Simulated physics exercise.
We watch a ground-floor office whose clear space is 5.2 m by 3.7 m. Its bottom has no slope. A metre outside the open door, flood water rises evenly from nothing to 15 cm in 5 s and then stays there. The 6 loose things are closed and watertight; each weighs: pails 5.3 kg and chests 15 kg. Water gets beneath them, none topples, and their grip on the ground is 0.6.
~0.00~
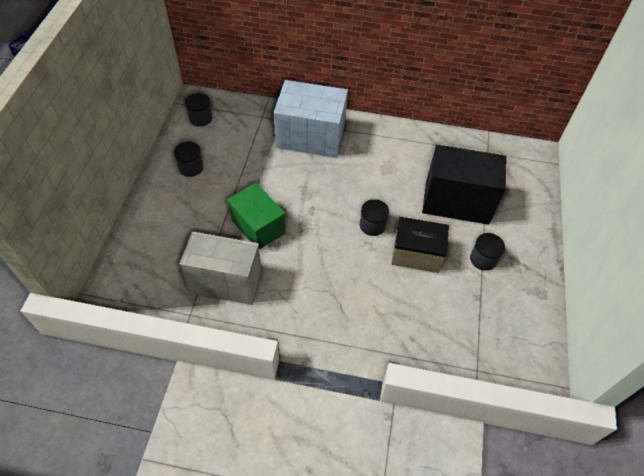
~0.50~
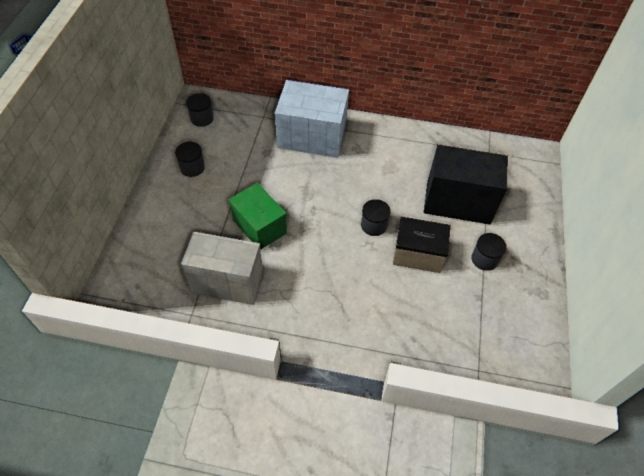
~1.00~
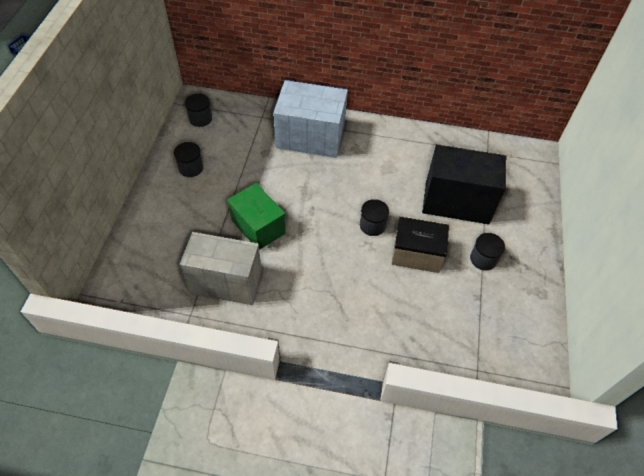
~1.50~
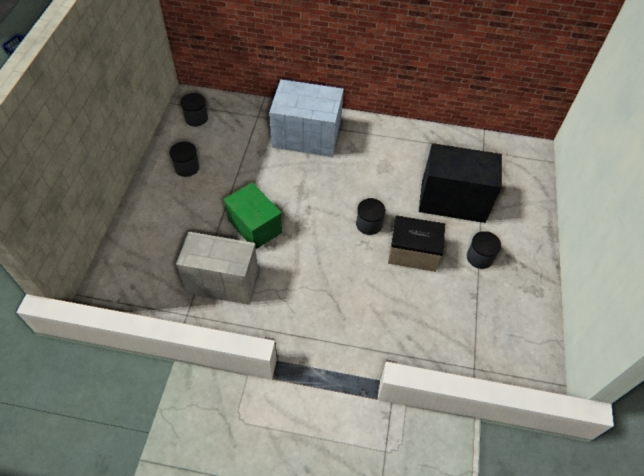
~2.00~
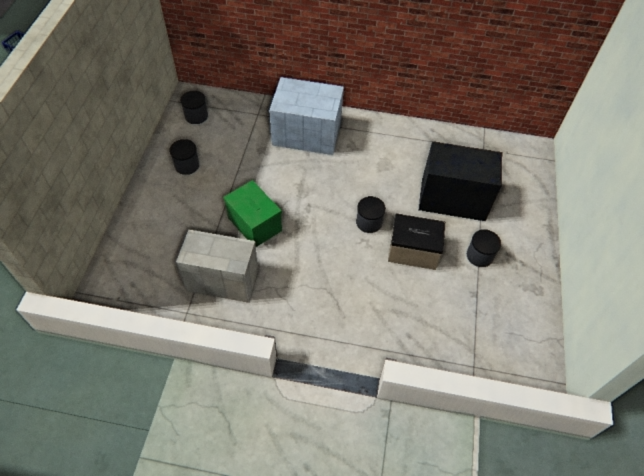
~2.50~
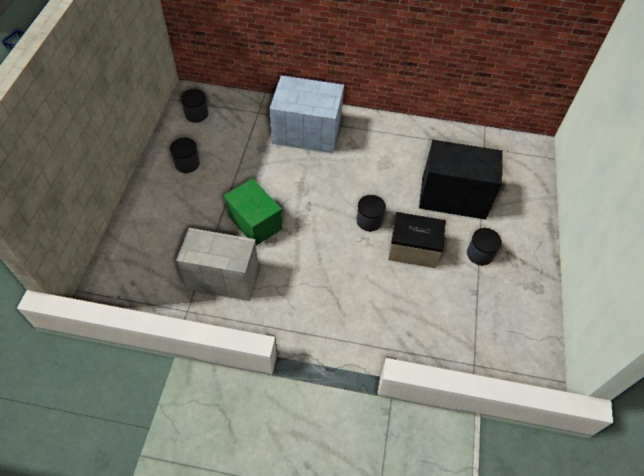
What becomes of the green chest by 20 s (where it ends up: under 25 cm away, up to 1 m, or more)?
The green chest stays put.
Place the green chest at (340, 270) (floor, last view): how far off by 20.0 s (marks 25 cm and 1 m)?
It gets carried off.
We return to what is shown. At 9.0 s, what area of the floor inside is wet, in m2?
About 15 m2.
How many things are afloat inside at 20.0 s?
I count 5.
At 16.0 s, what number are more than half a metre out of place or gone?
I count 1.
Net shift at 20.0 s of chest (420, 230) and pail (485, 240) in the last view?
In turn: 50 cm, 60 cm.
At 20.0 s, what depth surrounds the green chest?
Roughly 6 cm.
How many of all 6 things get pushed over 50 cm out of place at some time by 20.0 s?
4 of them.
After 4.0 s the green chest is near (253, 202), 0.0 m from its start, aground; 0 afloat.
After 9.0 s the green chest is near (253, 202), 0.0 m from its start, aground; 0 afloat.
After 16.0 s the green chest is near (253, 202), 0.0 m from its start, aground; 1 afloat.
After 20.0 s the green chest is near (253, 202), 0.0 m from its start, aground; 5 afloat.
